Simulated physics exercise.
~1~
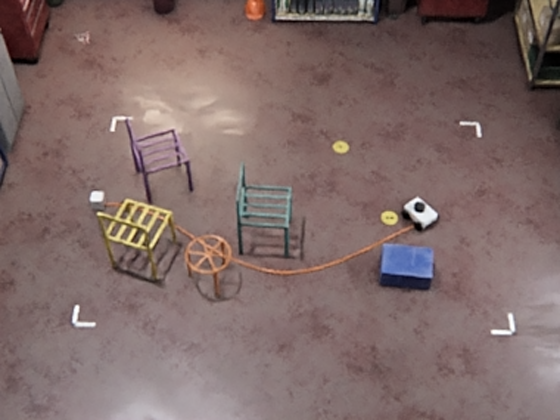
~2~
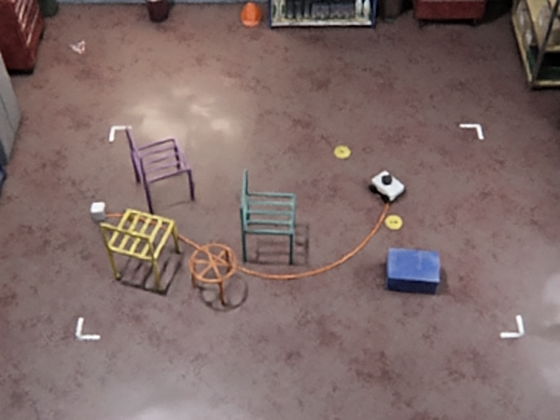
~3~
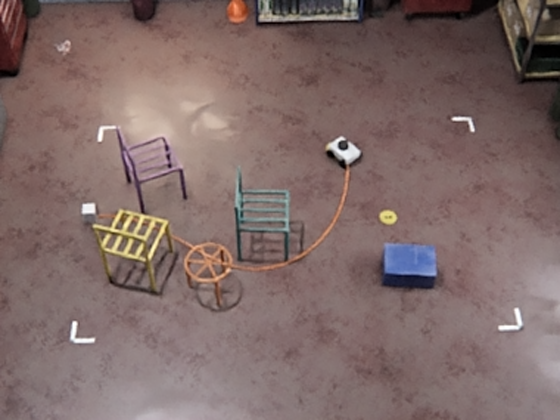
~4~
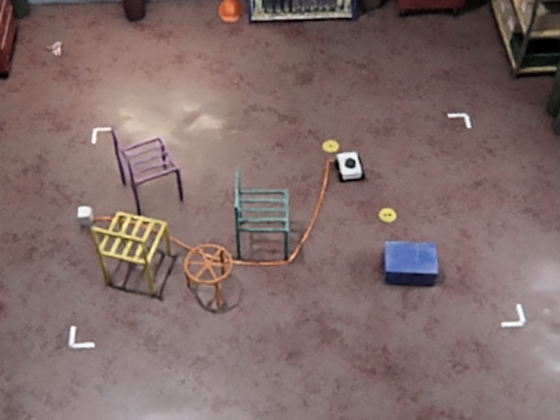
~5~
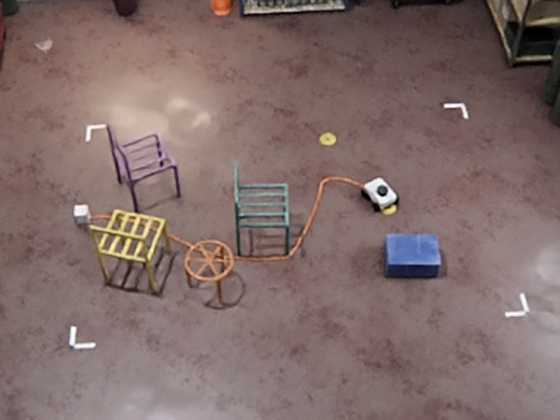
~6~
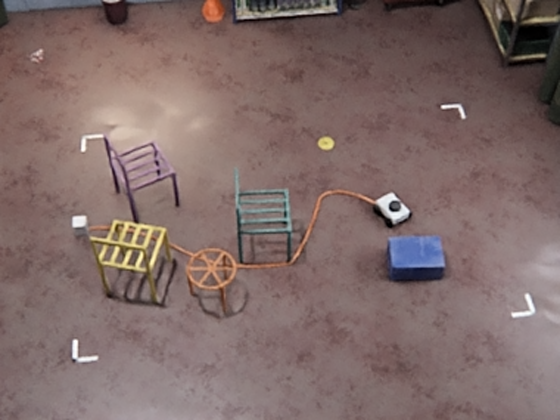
A reddish-brown floor marked by white corner brackets is seen from high above, with the view drifting slightly sideways. A purple chair stands at the upper left, a yellow chair below it, an orange stool and teal chair near the middle, and a blue crate at the right. A small white cart, trailing an orange lead that runs back past the stool toward the yellow chair, moves up and left to the farther yellow mark. It then turns back down and right to the nearer mark, stopping just above the crate, the lead left in a loose bend and the furniture still standing.
